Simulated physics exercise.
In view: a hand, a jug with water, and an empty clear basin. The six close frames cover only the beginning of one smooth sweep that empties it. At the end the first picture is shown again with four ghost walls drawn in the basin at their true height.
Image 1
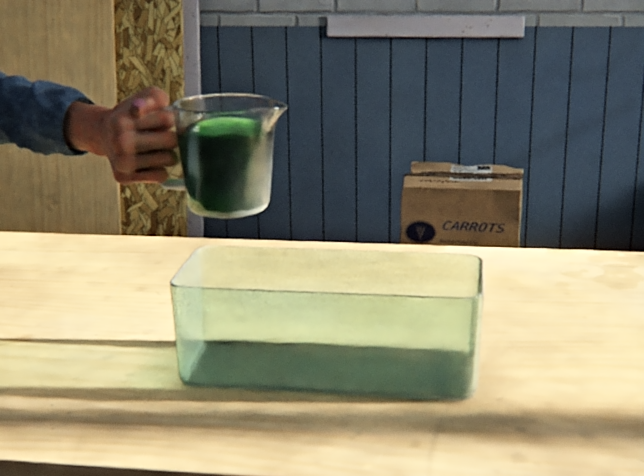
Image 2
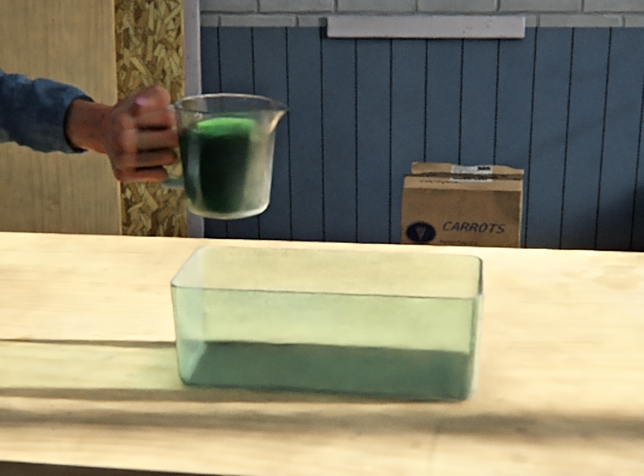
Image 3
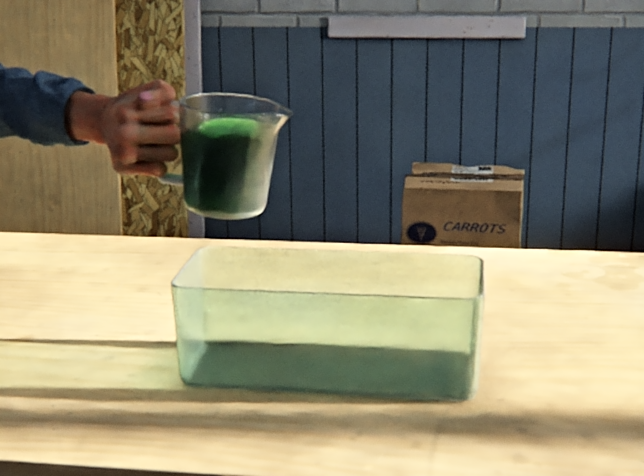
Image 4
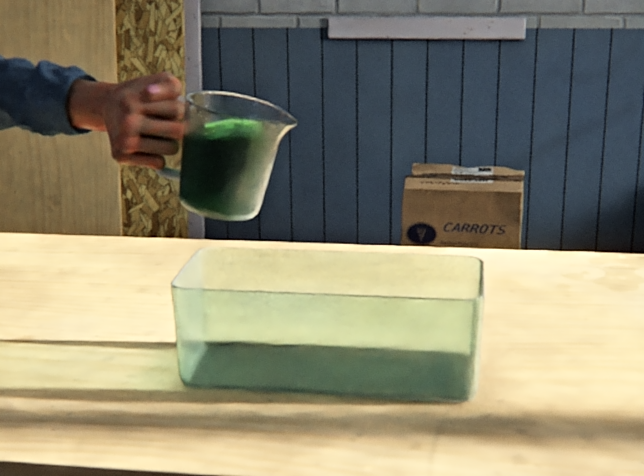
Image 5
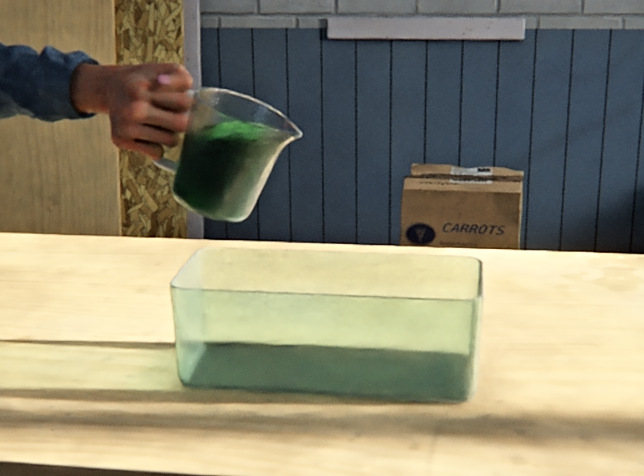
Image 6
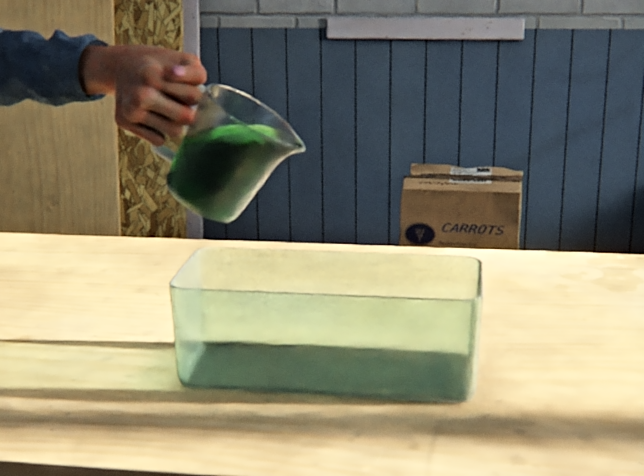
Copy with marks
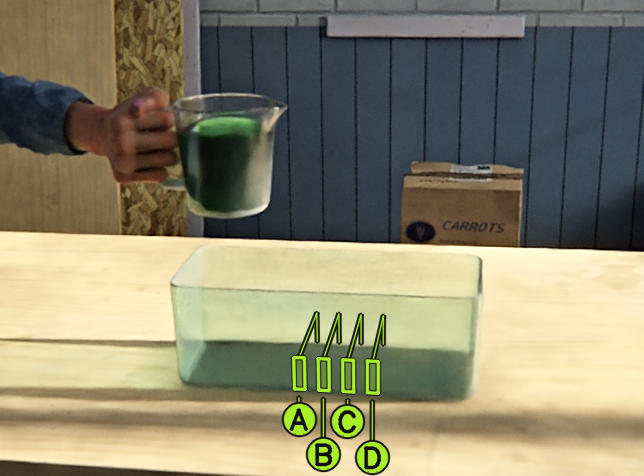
At first, a hand at the left holds a clear jug of green-looking liquid upright above a clear rectangular basin on a wooden table, with a carrots box behind. The hand then steadily tips the jug to the right, its lip lowering to a moderate tilt, while no liquid leaves it.
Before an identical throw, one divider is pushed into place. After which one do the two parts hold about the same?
Slot C does it best.
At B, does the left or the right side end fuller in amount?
More ends on the right.
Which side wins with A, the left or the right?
More ends on the right.
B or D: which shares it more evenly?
Here it is slot B.
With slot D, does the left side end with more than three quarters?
Yes, it does.
On the marked copy, A at (299, 397); B at (323, 398); C at (347, 399); D at (372, 401).
With A, about 5 % ends left of the wall and 94 % right of it.
With B, about 21 % ends left of the wall and 78 % right of it.
With C, about 55 % ends left of the wall and 45 % right of it.
With D, about 92 % ends left of the wall and 6 % right of it; 3 % is lost outside.
